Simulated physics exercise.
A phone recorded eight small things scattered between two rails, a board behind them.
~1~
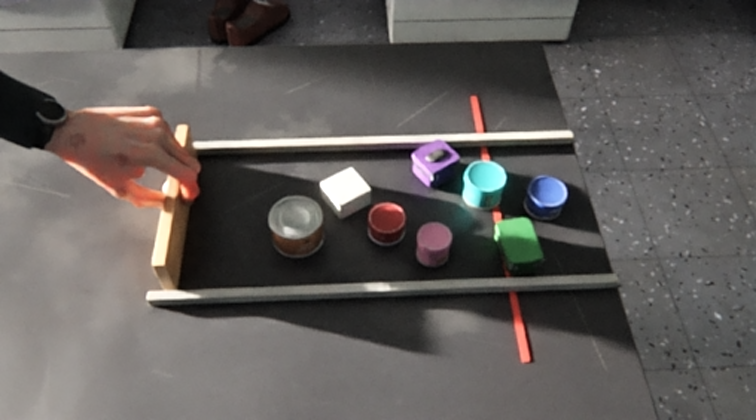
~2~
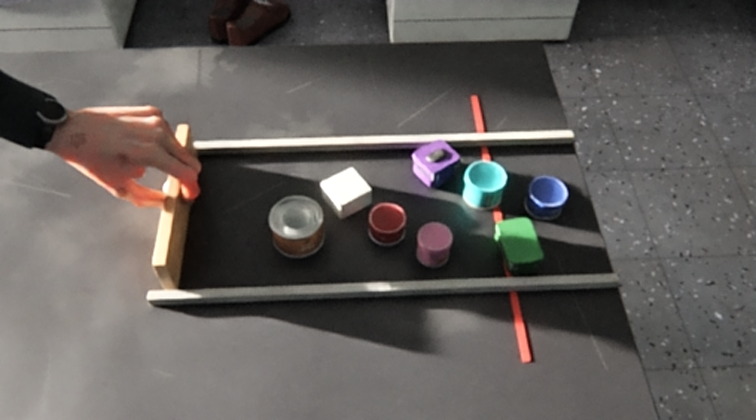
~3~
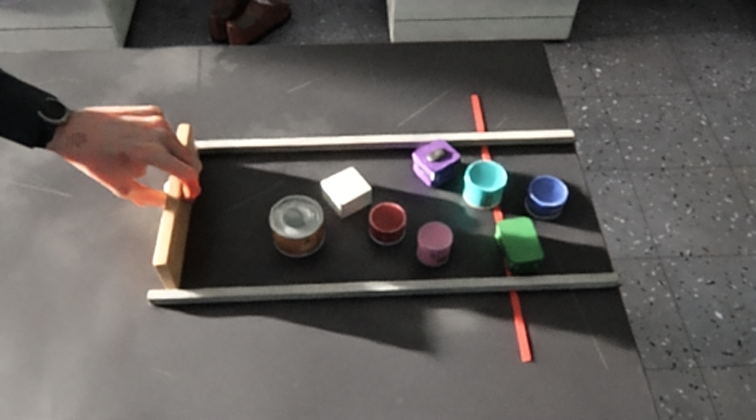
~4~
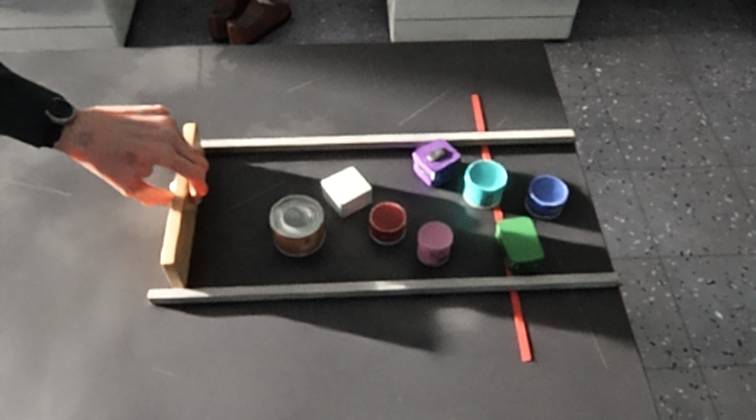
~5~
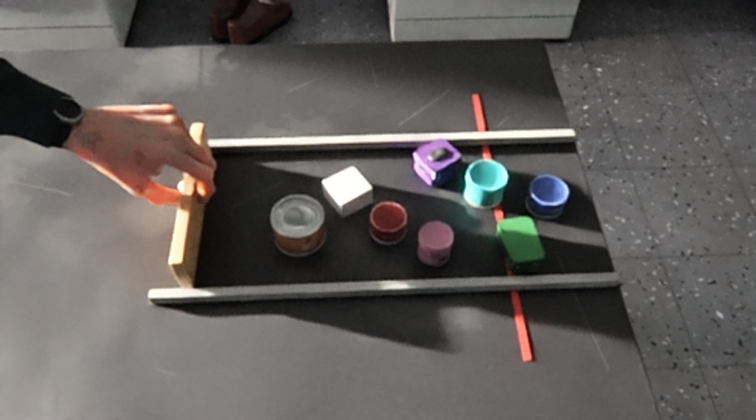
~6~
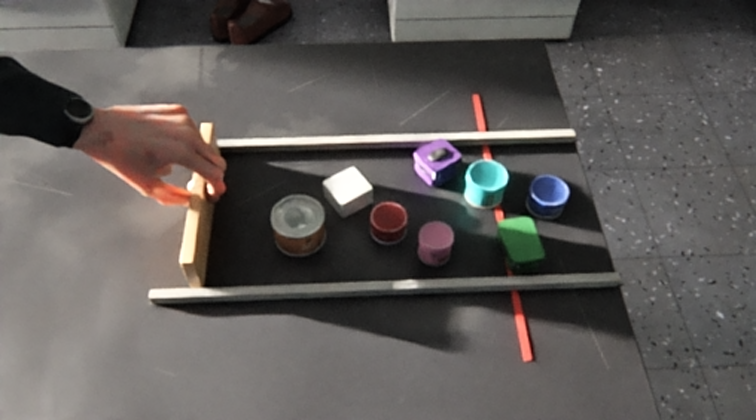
In the video, small colored containers and blocks sit between two rails on a dark table, some near a red strip. A hand holds a wooden board at the left and slides it slightly rightward, while the objects stay still.
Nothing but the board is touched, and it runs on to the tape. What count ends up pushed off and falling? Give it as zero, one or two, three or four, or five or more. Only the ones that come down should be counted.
The pieces that drop number zero in all.
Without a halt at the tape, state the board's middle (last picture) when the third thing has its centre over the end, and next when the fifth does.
At the first moment about (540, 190), at the next about (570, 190).
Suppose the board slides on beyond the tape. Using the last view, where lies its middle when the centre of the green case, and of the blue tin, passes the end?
For the green case, about (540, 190); for the blue tin, about (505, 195).
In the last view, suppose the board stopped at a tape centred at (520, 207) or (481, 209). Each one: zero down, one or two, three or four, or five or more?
First tape: 1 or 2; second tape: None.
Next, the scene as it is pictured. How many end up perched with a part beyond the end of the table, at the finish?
The count is 1.
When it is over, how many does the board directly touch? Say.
The answer is 3.
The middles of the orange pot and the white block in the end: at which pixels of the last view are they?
Same order as the question: First (530, 220), second (512, 180).
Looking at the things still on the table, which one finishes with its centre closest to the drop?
Answer: The blue tin.
Soon after, none off yet; blue tin at rest near (547, 197); green case at rest near (519, 246); turquoise tin at rest near (486, 185).
Then, none off yet; blue tin at rest near (547, 197); green case at rest near (529, 251); turquoise tin moved a little near (499, 183).
At rest, the number that fall off is zero.
